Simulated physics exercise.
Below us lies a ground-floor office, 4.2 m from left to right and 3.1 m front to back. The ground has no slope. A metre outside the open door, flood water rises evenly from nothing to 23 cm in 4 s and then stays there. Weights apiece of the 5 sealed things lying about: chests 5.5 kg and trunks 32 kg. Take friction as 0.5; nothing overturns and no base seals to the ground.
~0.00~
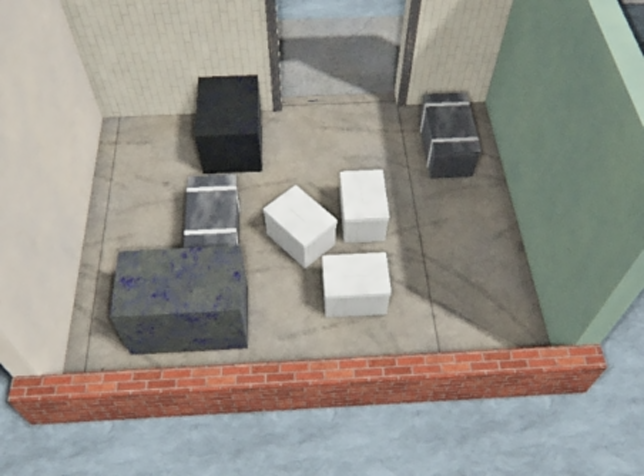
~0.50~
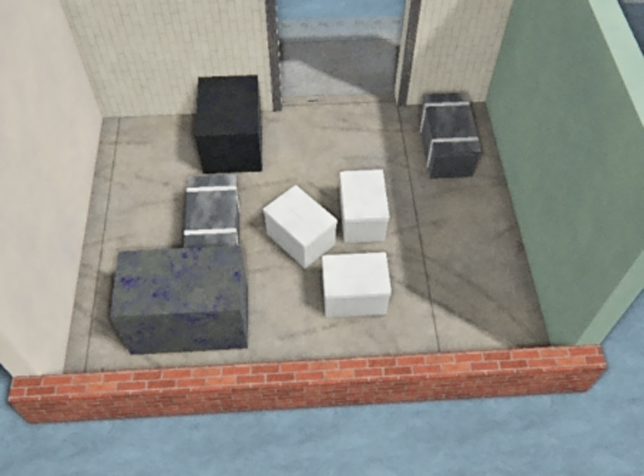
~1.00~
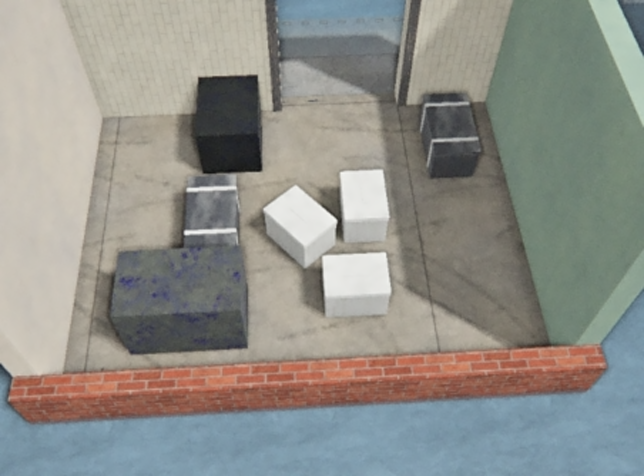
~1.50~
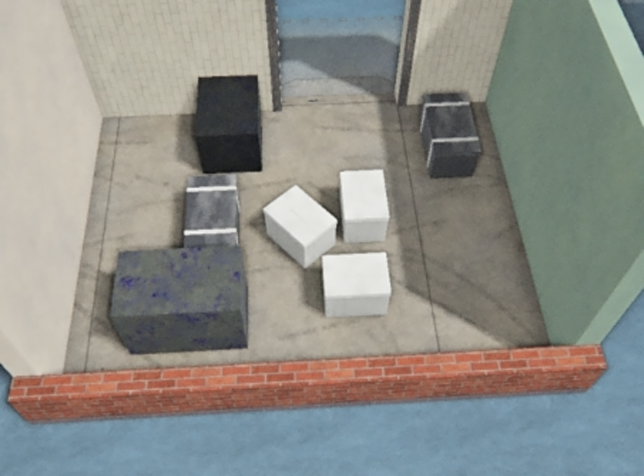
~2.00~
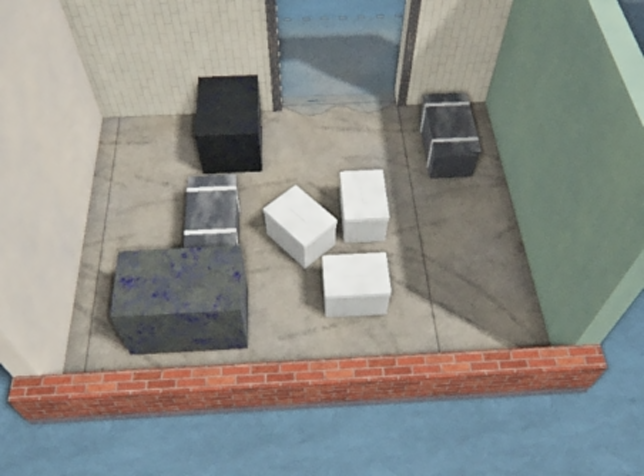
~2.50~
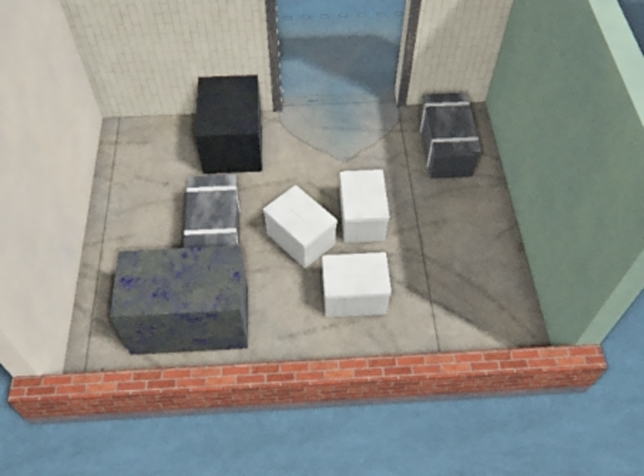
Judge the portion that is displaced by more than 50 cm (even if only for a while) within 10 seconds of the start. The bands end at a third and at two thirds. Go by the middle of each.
It is from one to two thirds.
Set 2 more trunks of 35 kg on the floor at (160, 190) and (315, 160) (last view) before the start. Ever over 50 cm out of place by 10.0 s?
In turn: Under, more.
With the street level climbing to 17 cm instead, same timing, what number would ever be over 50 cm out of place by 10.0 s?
In that case 3 of them.
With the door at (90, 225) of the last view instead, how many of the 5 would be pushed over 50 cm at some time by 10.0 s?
Then 5.
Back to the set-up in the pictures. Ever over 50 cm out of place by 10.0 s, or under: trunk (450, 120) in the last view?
Answer: Short of it.
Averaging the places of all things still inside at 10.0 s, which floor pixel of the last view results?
At about (368, 240).
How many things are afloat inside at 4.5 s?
1 of them.
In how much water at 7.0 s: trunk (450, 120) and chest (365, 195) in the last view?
Roughly 3 and 16 cm.
After 3.5 s 0 of 5 are over 50 cm from their spots; 0 afloat.
After 4.5 s 2 of 5 are over 50 cm from their spots; 1 afloat.
After 7.0 s 3 of 5 are over 50 cm from their spots; 3 afloat.
After 10.0 s 3 of 5 are over 50 cm from their spots, and 3 have been at some point; 4 afloat.
